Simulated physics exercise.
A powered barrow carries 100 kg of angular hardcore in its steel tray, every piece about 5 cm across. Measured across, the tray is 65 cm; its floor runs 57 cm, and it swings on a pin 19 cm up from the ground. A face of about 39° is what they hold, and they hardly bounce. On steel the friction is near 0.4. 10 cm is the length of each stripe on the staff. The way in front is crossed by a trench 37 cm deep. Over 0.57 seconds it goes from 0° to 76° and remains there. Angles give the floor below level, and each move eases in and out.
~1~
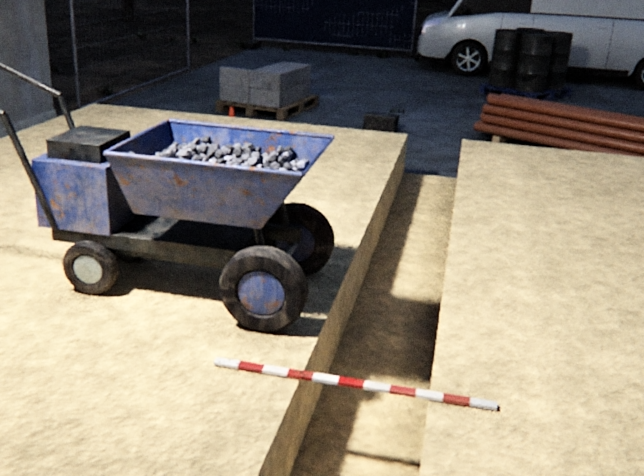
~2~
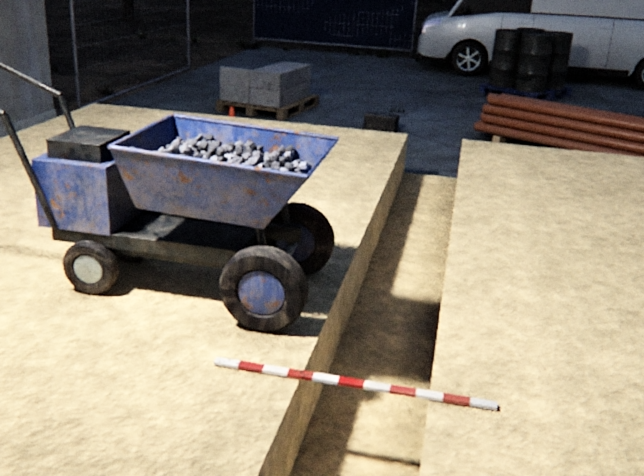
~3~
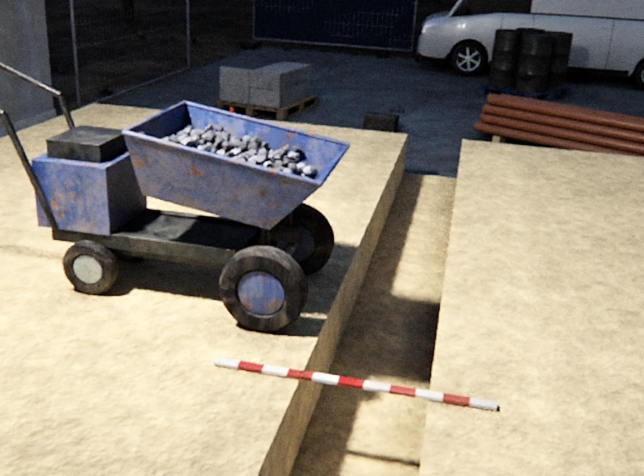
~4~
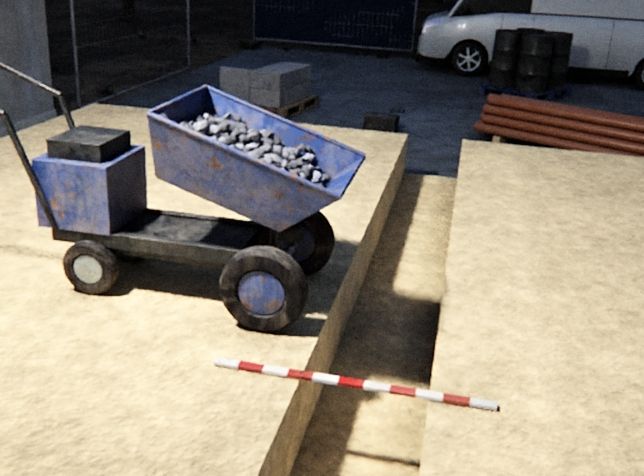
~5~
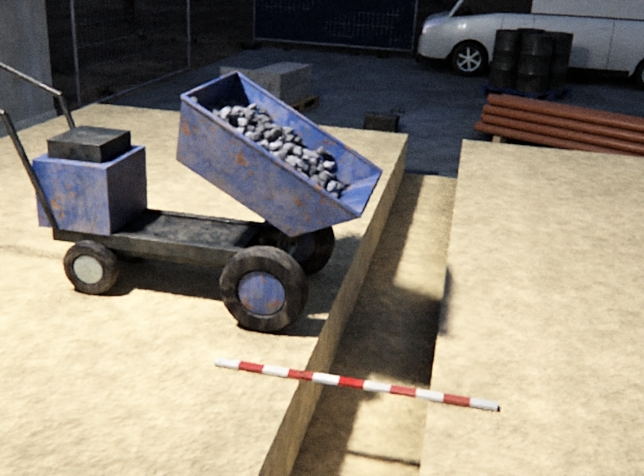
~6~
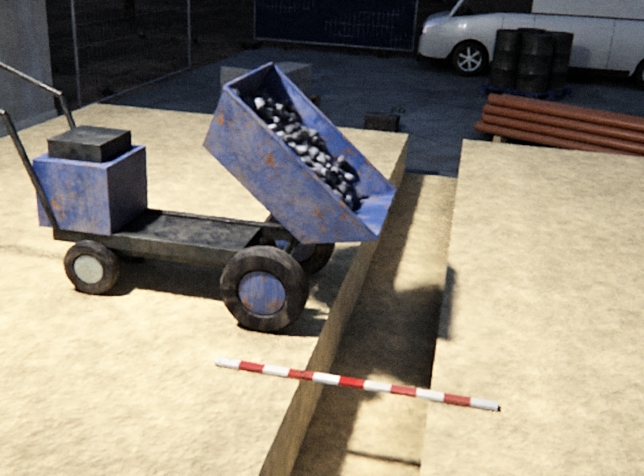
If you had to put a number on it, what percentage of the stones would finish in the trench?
I'd put it at about 41 percent.
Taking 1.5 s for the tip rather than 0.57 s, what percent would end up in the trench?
75 %.
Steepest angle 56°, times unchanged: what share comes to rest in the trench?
In that case near 15 per cent.
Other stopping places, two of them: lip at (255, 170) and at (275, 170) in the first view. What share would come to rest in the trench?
The first gives about 80 percent and the second about 70 percent.
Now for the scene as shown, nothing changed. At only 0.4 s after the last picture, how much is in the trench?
Some 15 per cent.
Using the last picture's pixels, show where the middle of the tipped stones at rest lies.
Look at roughly (463, 323).
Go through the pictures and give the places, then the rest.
In the first picture, the tray is at 0°, its lip at (302, 175); the top of the load is at (226, 150).
In the second picture, the tray is at 2°, its lip at (307, 177); the top of the load is at (228, 148).
In the third picture, lip at (321, 185), floor tilted 9°, highest stones at (198, 133).
In the fourth picture, lip at (340, 198), floor tilted 18°, highest stones at (209, 120).
In the fifth picture, the tray is at 29°, its lip at (360, 217); the top of the load is at (227, 107).
In the sixth picture, lip at (377, 240), floor tilted 41°, highest stones at (259, 99).
Then, 0.1 s after the last picture the floor is at 65°, 100 % in the tray; the foremost stones are at (379, 245).
Then, 0.4 s after the last picture the floor is at 76°, 63 % in the tray, 13 % in the trench, 24 % past the trench; the foremost stones are at (478, 313).
Then, 0.7 s after the last picture the floor is at 76°, 10 % in the tray, 29 % in the trench, 60 % past the trench; the foremost stones are past the picture's edge.
Then, 2.7 s after the last picture the floor is at 76°, 0 % in the tray, 41 % in the trench, 59 % past the trench; the foremost stones are past the picture's edge.
